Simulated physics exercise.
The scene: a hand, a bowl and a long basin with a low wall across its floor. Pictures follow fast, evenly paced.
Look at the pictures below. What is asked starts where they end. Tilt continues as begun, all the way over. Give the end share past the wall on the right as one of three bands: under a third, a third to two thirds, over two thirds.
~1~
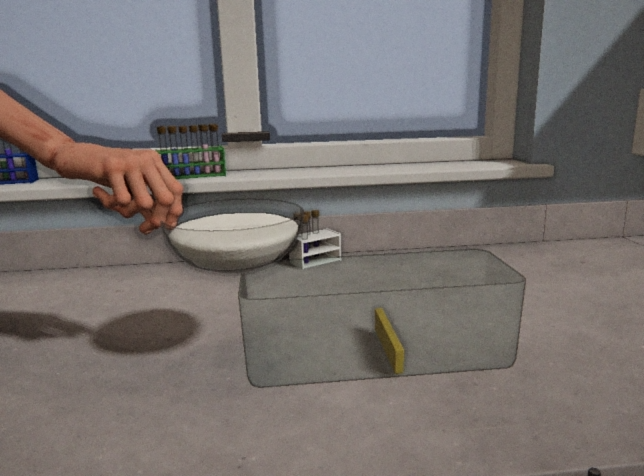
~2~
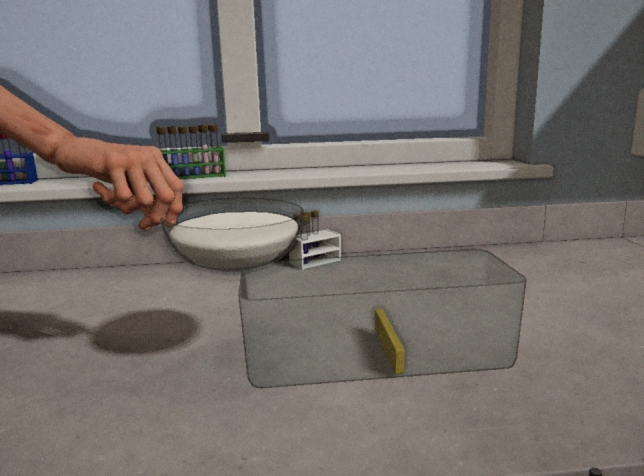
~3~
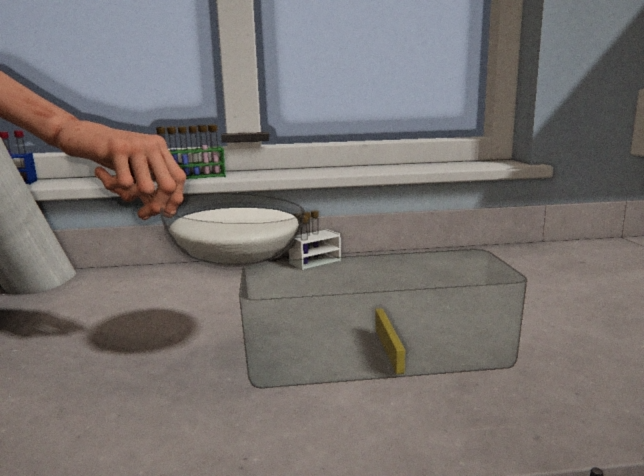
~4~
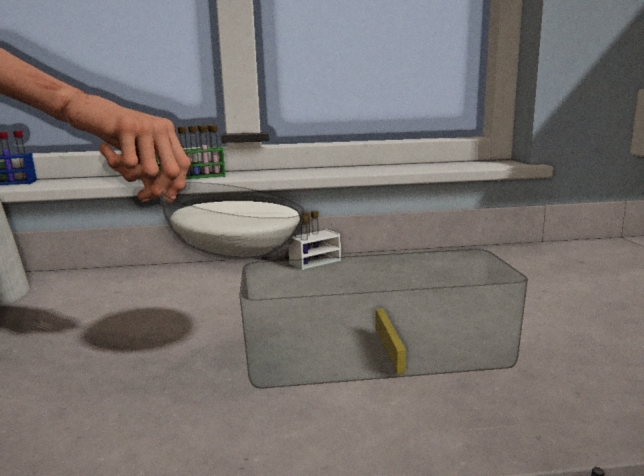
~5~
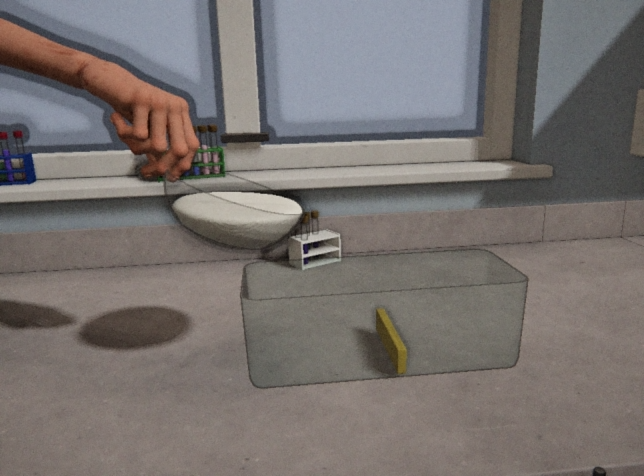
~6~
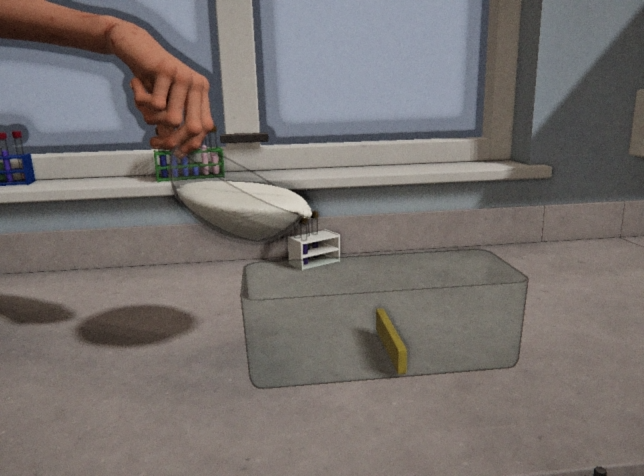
Seems the share right of the wall stays inside the range of a third to two thirds.
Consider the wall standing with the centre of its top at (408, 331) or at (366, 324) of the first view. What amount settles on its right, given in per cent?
Respectively 25 and 80 per cent, approximately.
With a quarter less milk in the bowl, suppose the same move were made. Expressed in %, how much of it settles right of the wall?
Estimate: Close to 40 per cent.
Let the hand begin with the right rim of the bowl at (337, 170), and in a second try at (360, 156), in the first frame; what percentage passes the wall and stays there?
You'd get around 75 per cent and then around 80 per cent.
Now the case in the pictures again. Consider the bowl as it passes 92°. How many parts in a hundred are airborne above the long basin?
Near 50 in a hundred.
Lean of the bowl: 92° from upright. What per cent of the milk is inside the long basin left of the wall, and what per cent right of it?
About 25 per cent left, 10 per cent right.
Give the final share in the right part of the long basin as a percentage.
Some 50 per cent.
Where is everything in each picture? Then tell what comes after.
The first picture shows tilt 0°; pouring edge (303, 211); surface from (170, 230) to (299, 224); the long basin's rim runs from (241, 281) to (505, 265); the wall's top is at (388, 328).
The second picture shows tilt 1°; pouring edge (303, 212); surface from (170, 229) to (298, 222).
The third picture shows tilt 6°; pouring edge (303, 212); surface from (170, 223) to (299, 219).
The fourth picture shows tilt 12°; pouring edge (303, 212); surface from (171, 214) to (300, 213).
The fifth picture shows tilt 21°; pouring edge (304, 212); surface from (173, 202) to (303, 206).
The sixth picture shows tilt 32°; pouring edge (303, 212); surface from (178, 187) to (295, 200); 5 per cent is over the edge.
A moment on, the tilt is 92° and 12 per cent is still to pour, 27 is left of the wall and 11 right of it.
Next, the tilt is 112° and 0 per cent is still to pour, 39 is left of the wall and 57 right of it.
Then the tilt is 112° and 0 per cent is still to pour, 46 is left of the wall and 53 right of it.
Later the tilt is 112° and 0 per cent is still to pour, 47 is left of the wall and 52 right of it.
Finally, 47 per cent lies left of the wall, 52 right of it and 1 outside.
